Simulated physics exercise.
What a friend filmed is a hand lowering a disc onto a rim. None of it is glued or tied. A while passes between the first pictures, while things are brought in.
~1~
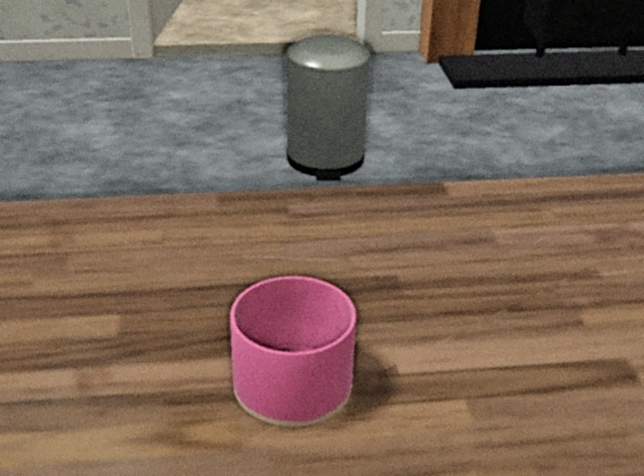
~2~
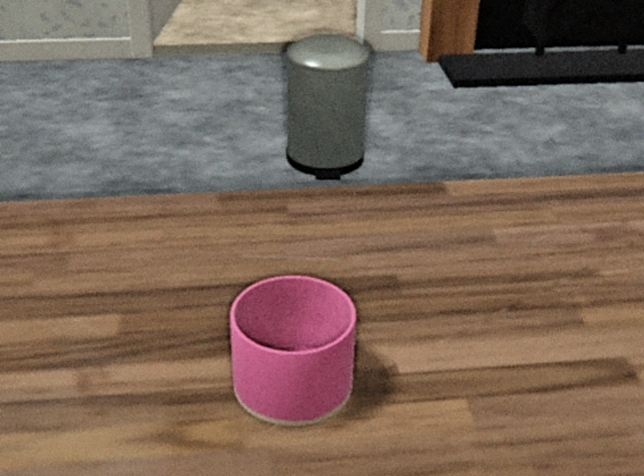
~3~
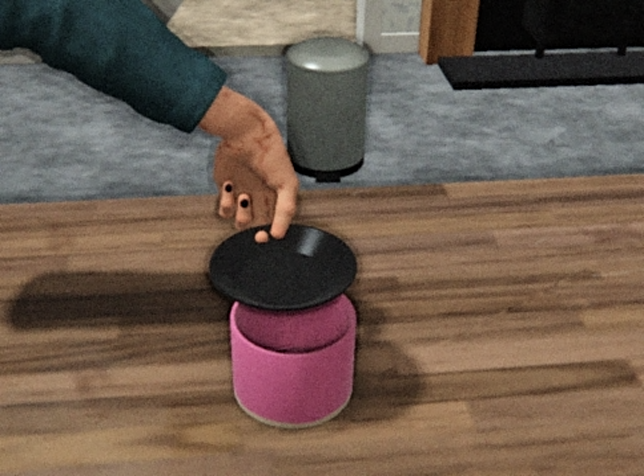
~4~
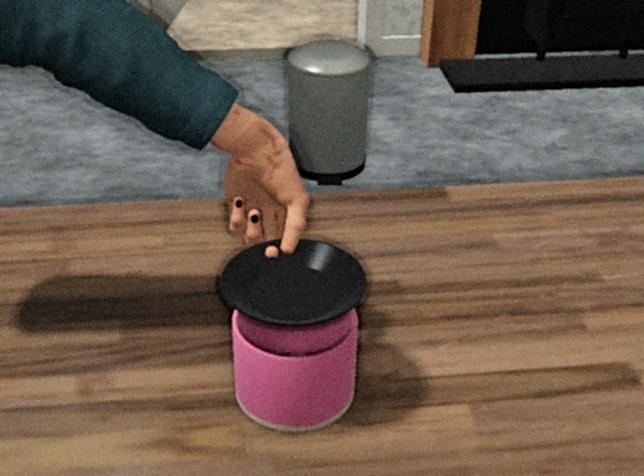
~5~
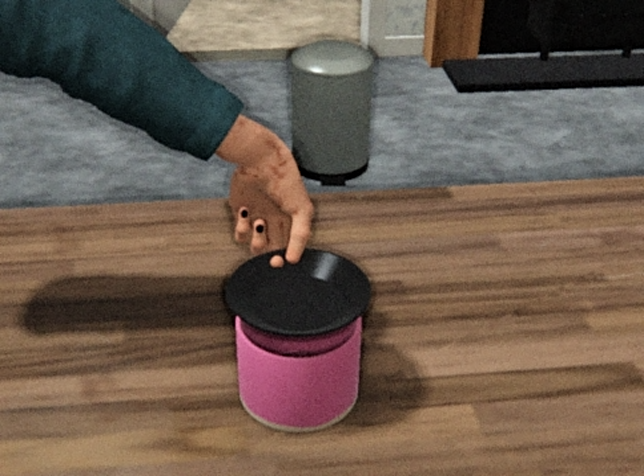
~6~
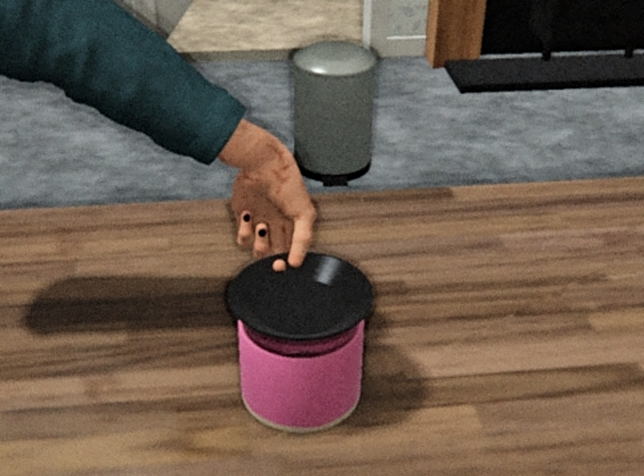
On a wooden tabletop, a hand in a teal sleeve lowering a black saucer onto the rim of a pink mug.
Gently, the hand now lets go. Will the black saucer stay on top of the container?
Yes.
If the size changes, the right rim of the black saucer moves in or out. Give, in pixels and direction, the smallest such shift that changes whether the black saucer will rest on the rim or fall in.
The flip comes at close to 12 pixels toward the left.
Then, 0.10 s after the last picture, black saucer moving near (301, 310).
Then, 0.42 s after the last picture, black saucer sitting on the rim near (301, 310).
At rest, the black saucer works as a lid, near (301, 310).
